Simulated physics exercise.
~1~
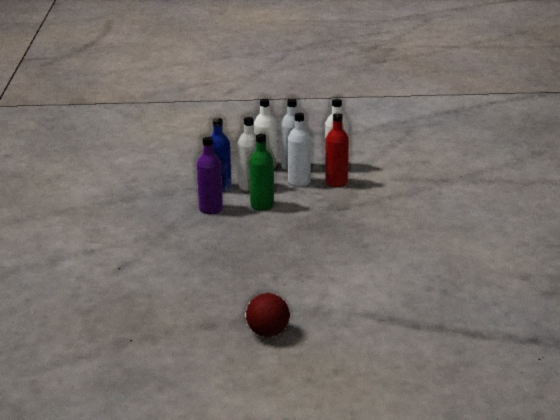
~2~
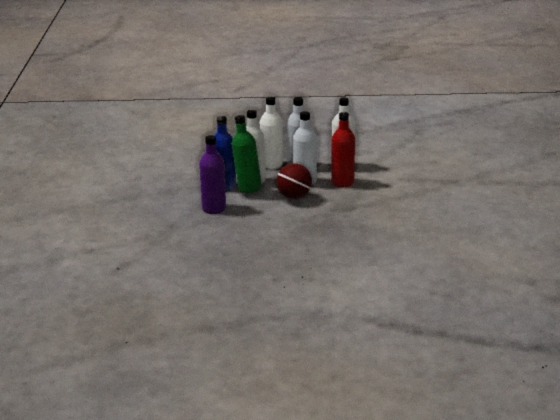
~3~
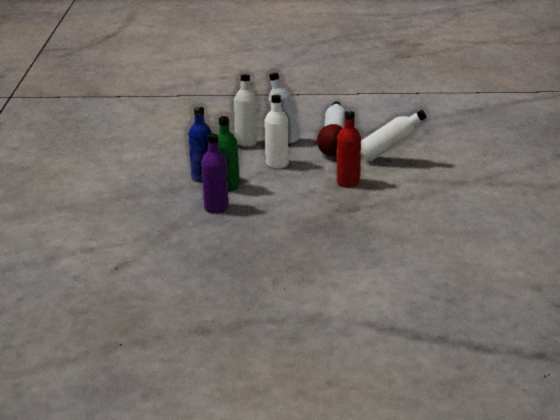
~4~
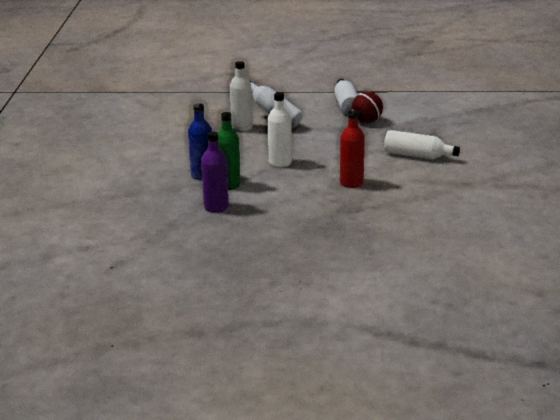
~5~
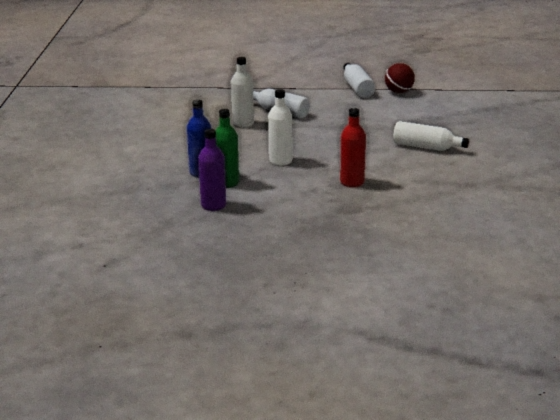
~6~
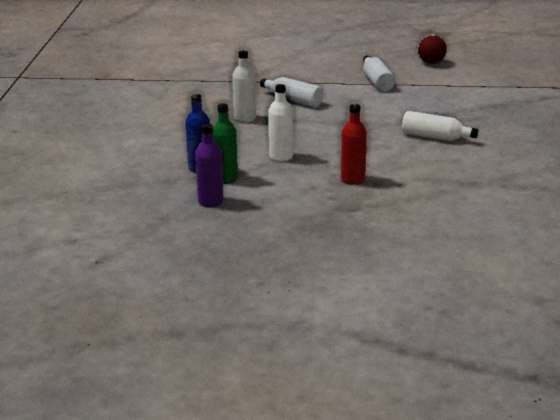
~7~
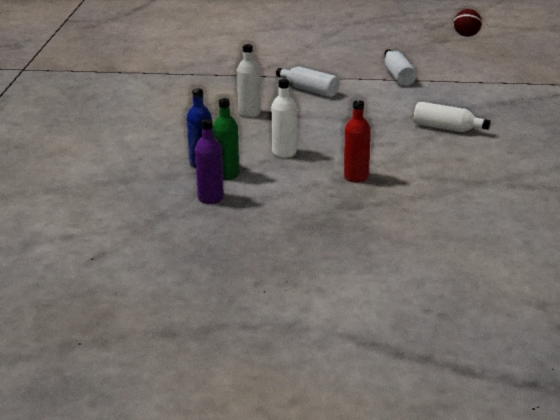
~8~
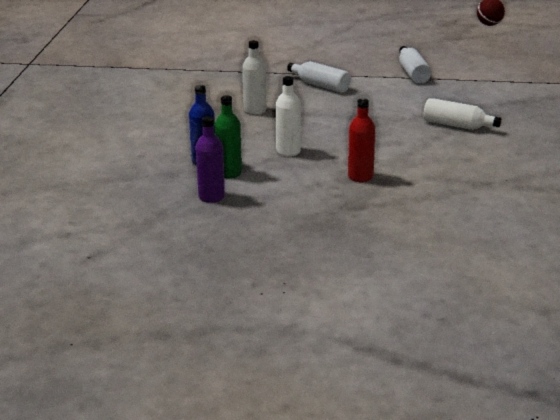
Nine capped bottles stood grouped on a stone floor as a dark red ball rolled in, knocking three pale ones over and shifting others, then rolled away to the upper right, leaving the purple, red, blue, green and two white bottles upright.
